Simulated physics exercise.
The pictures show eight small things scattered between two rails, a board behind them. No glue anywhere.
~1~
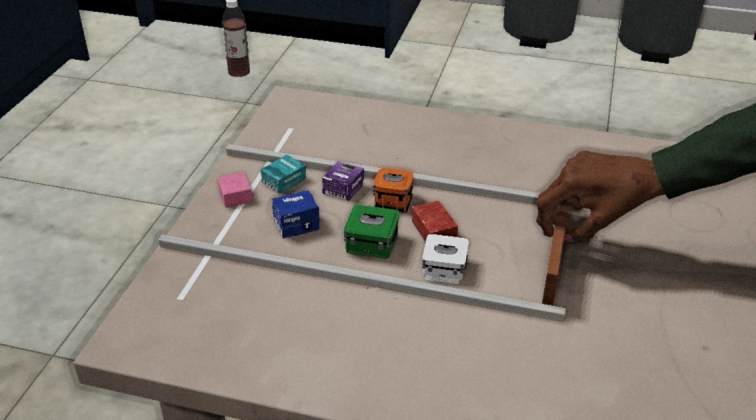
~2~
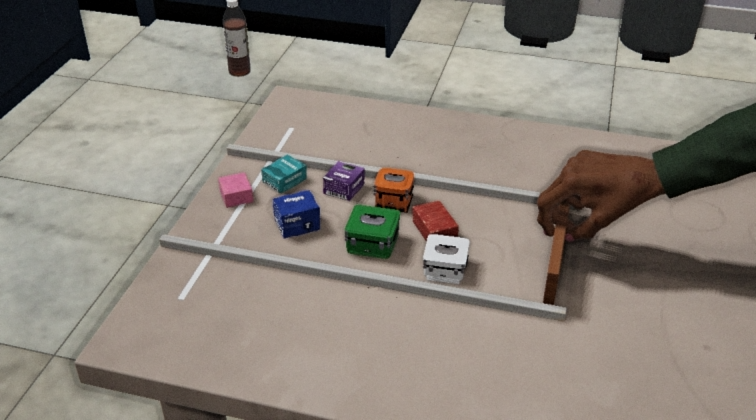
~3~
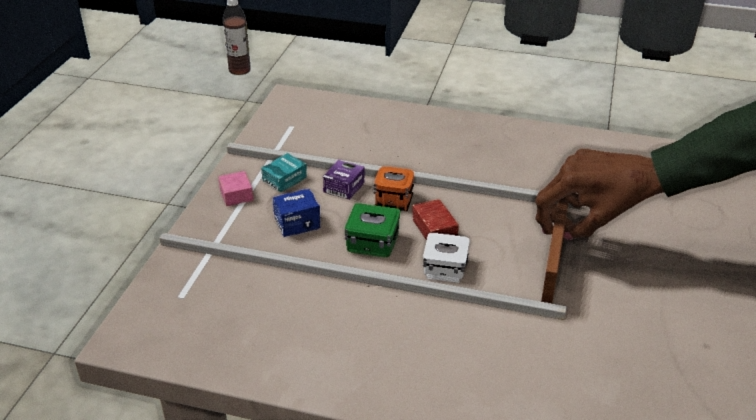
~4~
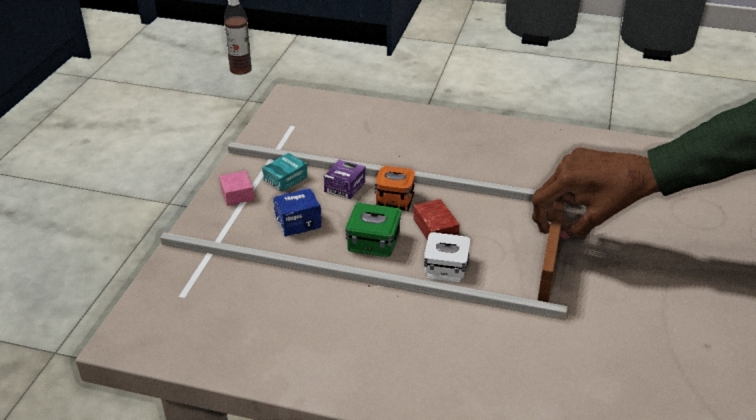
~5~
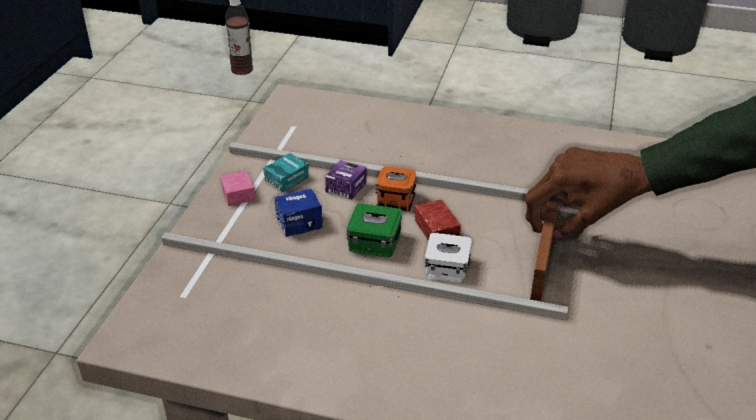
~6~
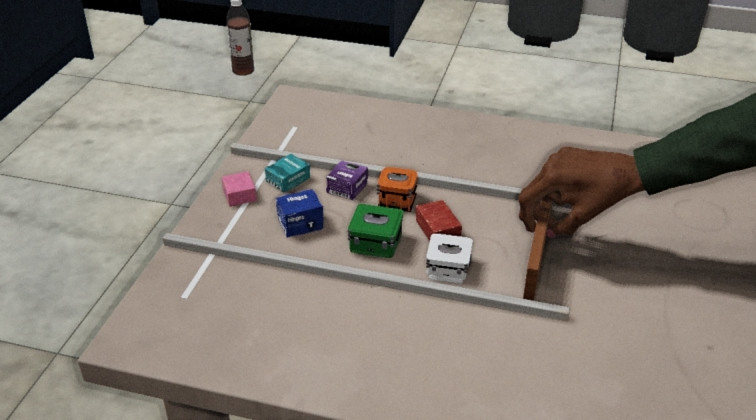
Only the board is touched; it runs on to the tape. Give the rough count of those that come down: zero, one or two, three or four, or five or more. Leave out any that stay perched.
Outcome: The number that fall off is three or four.
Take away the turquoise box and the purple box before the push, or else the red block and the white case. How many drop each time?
It would be 2 and 2.
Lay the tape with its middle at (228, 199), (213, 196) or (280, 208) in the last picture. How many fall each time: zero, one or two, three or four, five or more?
Taking them in turn, at least five; five or over; one to two.
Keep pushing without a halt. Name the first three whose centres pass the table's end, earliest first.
In order: The blue box, the turquoise box, the green case.
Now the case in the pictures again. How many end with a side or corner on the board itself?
The number is 3.
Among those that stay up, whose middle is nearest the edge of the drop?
The purple box ends nearest.
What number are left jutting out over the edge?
That would be 2.
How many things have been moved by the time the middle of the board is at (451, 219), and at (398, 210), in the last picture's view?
First 2, then 5.
Soon after, none off yet; pink block at rest near (239, 189); turquoise box at rest near (288, 173); blue box at rest near (300, 213).
After that, none off yet; pink block at rest near (239, 189); turquoise box at rest near (288, 173); blue box displaced about its own width near (253, 203).
And then, none off yet; pink block displaced a little near (230, 184); turquoise box displaced well along near (233, 161); blue box displaced well along near (180, 200).
In the end, the number that fall off is three or four; gone, green case, blue box and turquoise box.
